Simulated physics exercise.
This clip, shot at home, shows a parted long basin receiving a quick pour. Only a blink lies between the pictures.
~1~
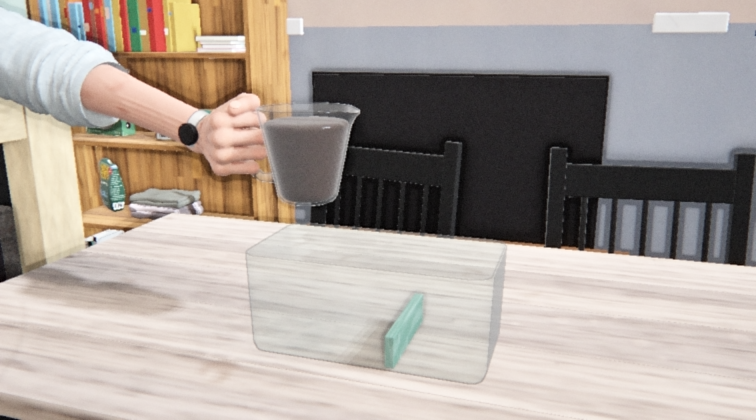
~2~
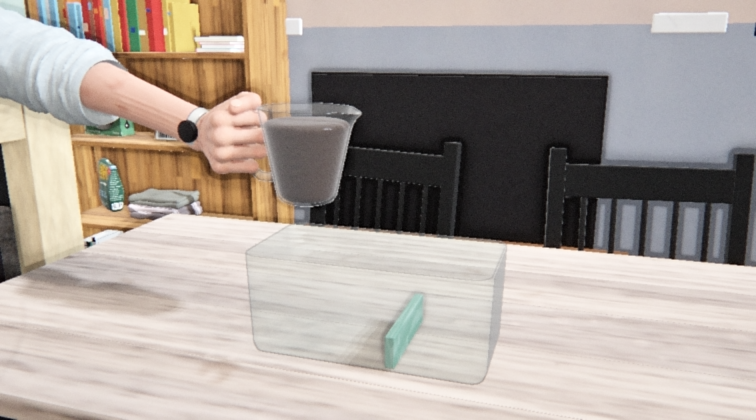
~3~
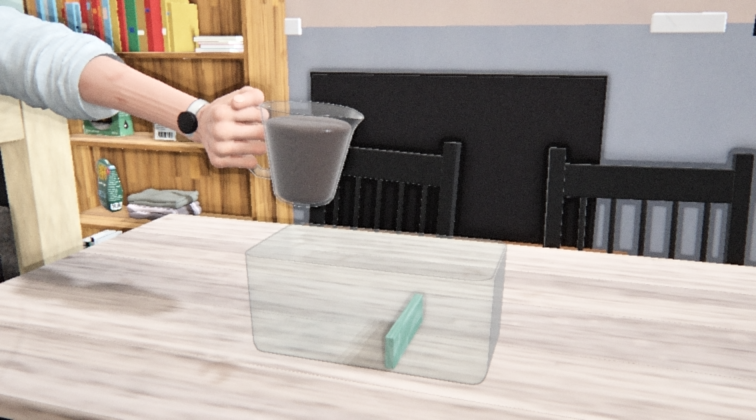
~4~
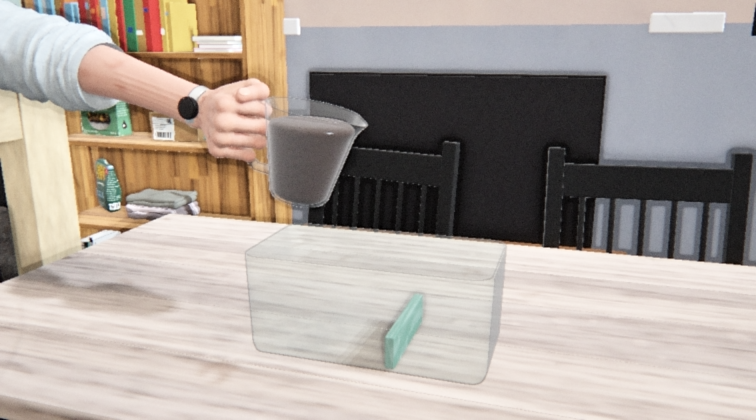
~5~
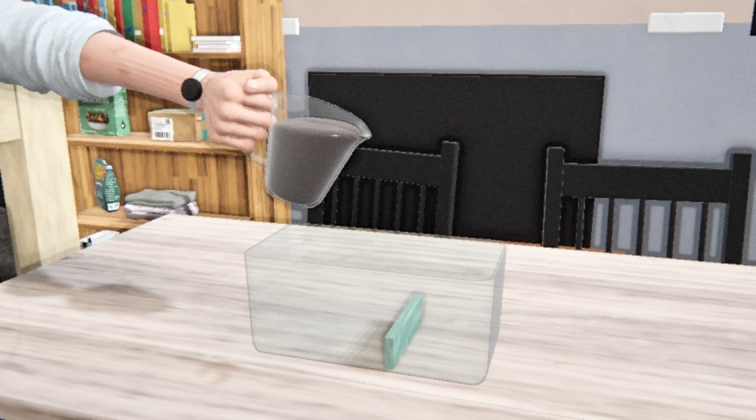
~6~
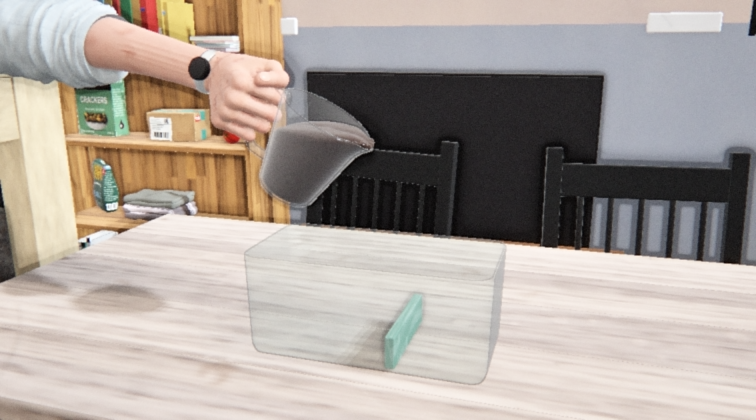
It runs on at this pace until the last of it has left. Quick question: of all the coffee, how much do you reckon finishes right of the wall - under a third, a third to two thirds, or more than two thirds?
Most likely the amount right of the wall will lie in the middle range, one third to two thirds.
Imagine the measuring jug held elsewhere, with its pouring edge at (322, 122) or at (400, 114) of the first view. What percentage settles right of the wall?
You'd see around 5 per cent, and then around 80 per cent.
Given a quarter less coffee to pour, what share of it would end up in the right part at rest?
Near 25 %.
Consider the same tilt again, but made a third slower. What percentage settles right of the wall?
I'd say roughly 60 in every hundred ends up there.
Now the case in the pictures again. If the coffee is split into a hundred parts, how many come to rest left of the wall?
55 % or thereabouts.
A moment on, the measuring jug is tipped on its side and 46 per cent is still to pour, 7 is left of the wall and 24 right of it.
Next, the measuring jug is tipped right over and 7 per cent is still to pour, 41 is left of the wall and 43 right of it.
Then the measuring jug is tipped right over and 0 per cent is still to pour, 54 is left of the wall and 44 right of it.
Later the measuring jug is tipped right over and 0 per cent is still to pour, 55 is left of the wall and 44 right of it.
Finally, 55 per cent lies left of the wall, 44 right of it and 1 outside.
